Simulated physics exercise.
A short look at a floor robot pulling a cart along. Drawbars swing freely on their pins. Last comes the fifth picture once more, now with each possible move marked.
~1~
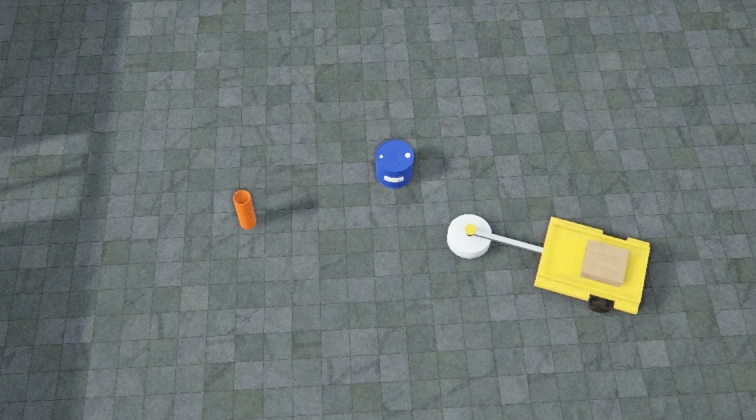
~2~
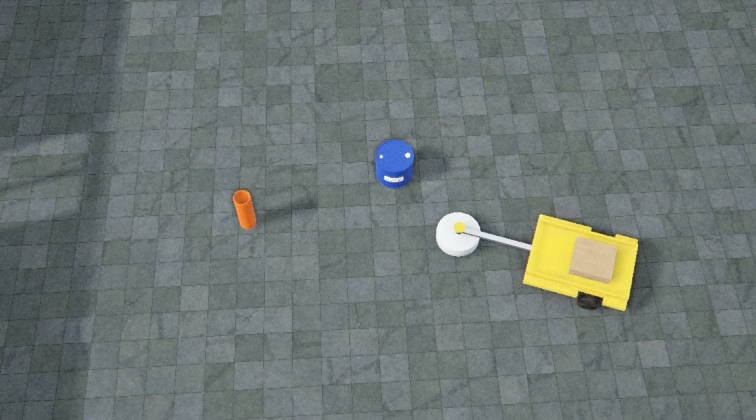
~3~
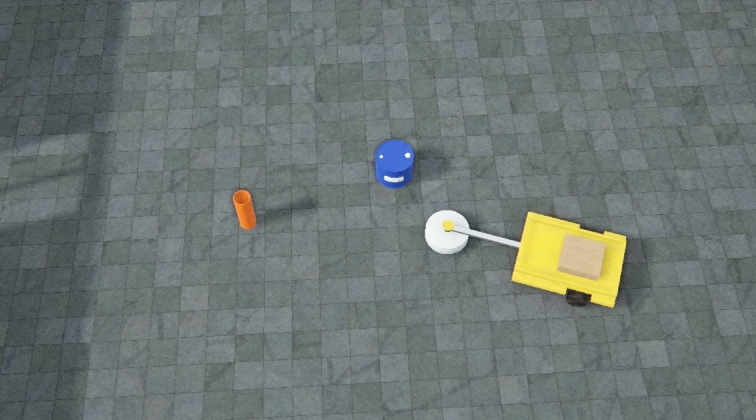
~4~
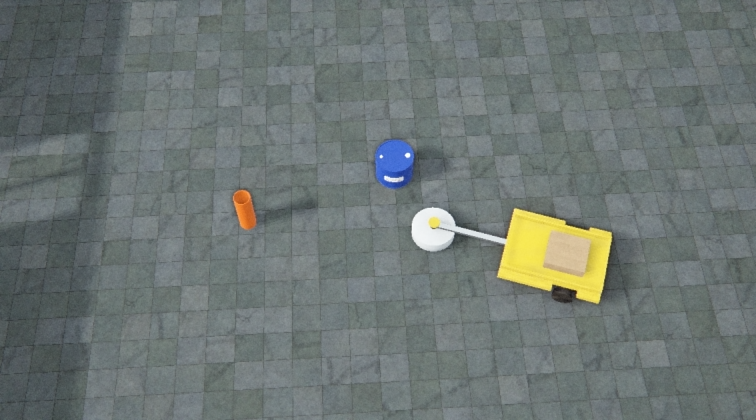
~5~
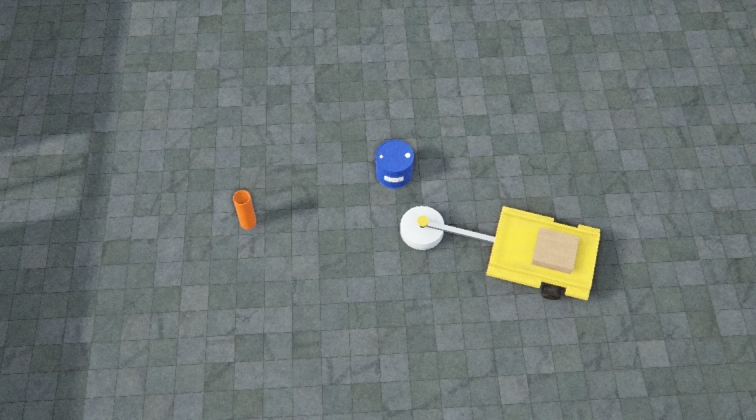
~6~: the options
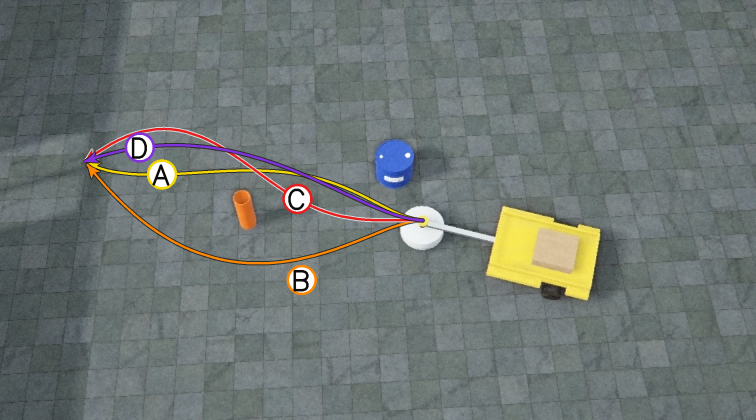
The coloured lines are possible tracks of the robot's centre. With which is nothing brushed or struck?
Everything gets past on C.
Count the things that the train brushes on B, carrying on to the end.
One.
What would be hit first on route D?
The blue tub.
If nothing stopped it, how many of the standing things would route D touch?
One.
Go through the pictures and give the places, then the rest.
Blue tub (394, 173); robot (470, 235); yellow cart (593, 263), in the first frame.
Robot (458, 233); yellow cart (582, 260); blue tub (394, 173), in the second frame.
Robot (447, 231); yellow cart (570, 257); blue tub (394, 173), in the third frame.
Robot (433, 228); yellow cart (556, 254); blue tub (394, 173), in the fourth frame.
Robot (422, 226); yellow cart (544, 251); blue tub (394, 173); orange post (248, 222), in the fifth frame.
On the copy, A from (423, 221) via (258, 171) to (87, 163); B from (423, 221) via (230, 261) to (87, 165); C from (423, 221) via (249, 166) to (85, 161); D from (423, 221) via (262, 159) to (85, 161).
On C. First, robot (294, 202), cart (410, 225).
Then, robot (191, 139), cart (290, 177).
Finally, robot (88, 168), cart (203, 161); nothing has been touched.
By contrast, A meets the orange post and blue tub; B meets the orange post; D meets the blue tub.
